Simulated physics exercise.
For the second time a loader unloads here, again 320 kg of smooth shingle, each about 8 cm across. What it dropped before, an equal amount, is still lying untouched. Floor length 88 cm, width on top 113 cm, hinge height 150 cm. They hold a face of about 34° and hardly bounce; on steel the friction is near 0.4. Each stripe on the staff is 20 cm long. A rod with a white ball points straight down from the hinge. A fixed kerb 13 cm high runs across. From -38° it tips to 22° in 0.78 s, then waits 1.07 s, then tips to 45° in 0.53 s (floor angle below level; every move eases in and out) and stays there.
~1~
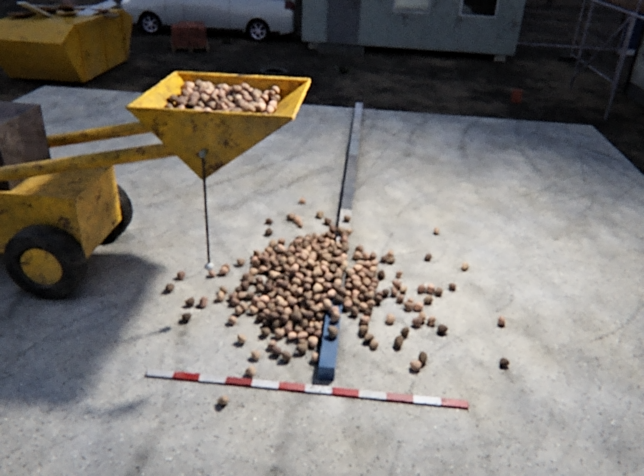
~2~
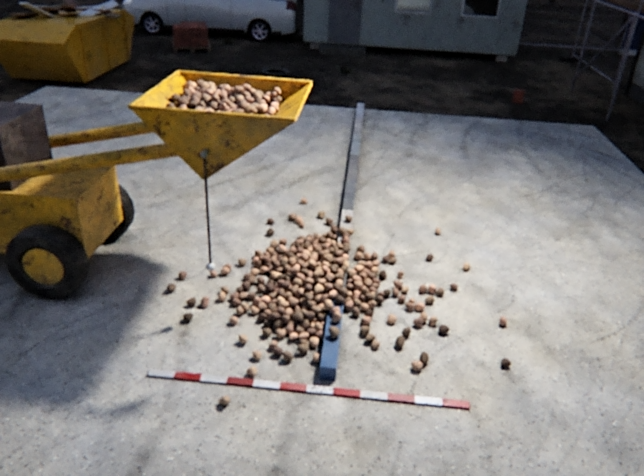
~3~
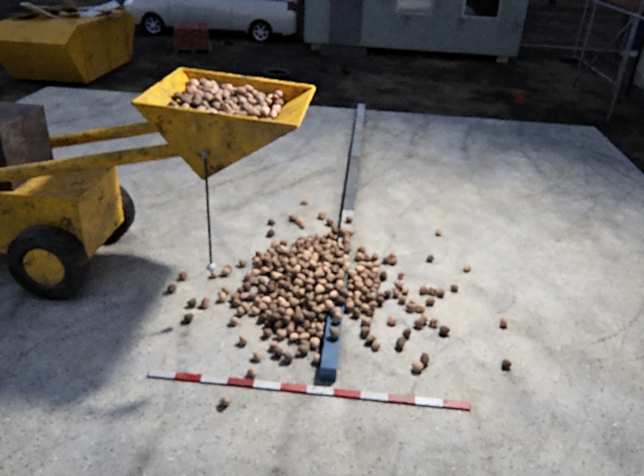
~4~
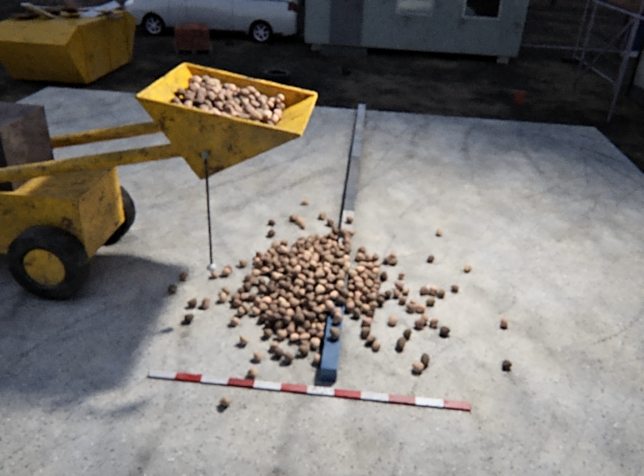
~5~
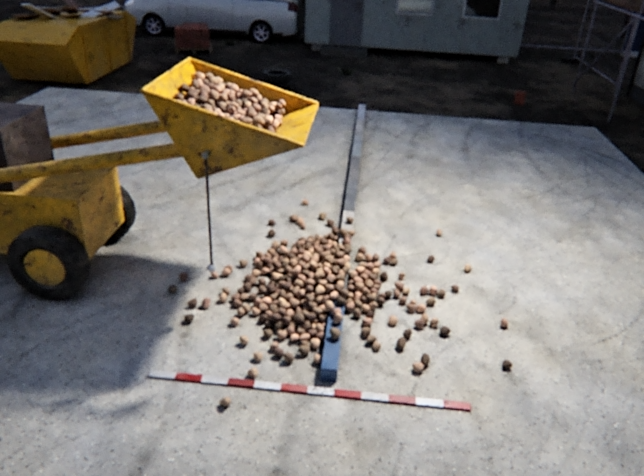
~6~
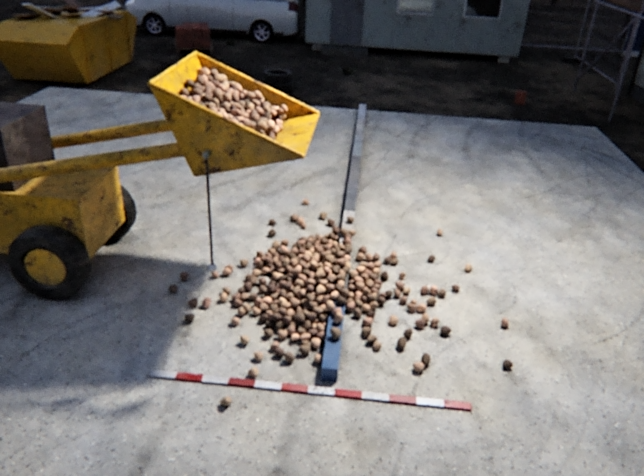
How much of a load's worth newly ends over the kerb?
About 76 per cent.
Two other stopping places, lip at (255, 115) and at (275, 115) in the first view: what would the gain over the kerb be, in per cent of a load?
Near 35 per cent from the first place, 55 from the second.
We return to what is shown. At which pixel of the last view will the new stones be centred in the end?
Their middle is at about (370, 281).
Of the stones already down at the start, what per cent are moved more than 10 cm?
Roughly 15 per cent of them.
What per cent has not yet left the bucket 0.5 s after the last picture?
About 95 per cent.
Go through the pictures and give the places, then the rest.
The bucket is at -38°, its lip at (293, 118); the top of the load is at (231, 93). The earlier load is highest near (326, 257), 22 cm above ground level, 81 % on this side of the kerb, 19 % over the kerb, in the first frame.
The bucket is at -37°, its lip at (295, 120); the top of the load is at (213, 91), in the second frame.
The bucket is at -33°, its lip at (298, 126); the top of the load is at (205, 87), in the third frame.
The bucket is at -28°, its lip at (301, 135); the top of the load is at (201, 85), in the fourth frame.
The bucket is at -22°, its lip at (303, 146); the top of the load is at (201, 82), in the fifth frame.
Lip at (304, 157), floor tilted -15°, highest stones at (205, 78), in the sixth frame.
Then, 0.2 s after the last picture the floor is at 12°; in per cent of one load, 100 in the bucket, 81 on this side of the kerb, 19 over the kerb; the foremost stones are at (460, 290).
Then, 0.5 s after the last picture the floor is at 22°; in per cent of one load, 97 in the bucket, 84 on this side of the kerb, 19 over the kerb; the foremost stones are at (460, 290).
Then, 2.5 s after the last picture the floor is at 45°; in per cent of one load, 0 in the bucket, 105 on this side of the kerb, 95 over the kerb; the foremost stones are at (493, 310).
Then, 5.2 s after the last picture the floor is at 45°; in per cent of one load, 0 in the bucket, 105 on this side of the kerb, 95 over the kerb; the foremost stones are at (494, 310). Net gain over the kerb, 76.
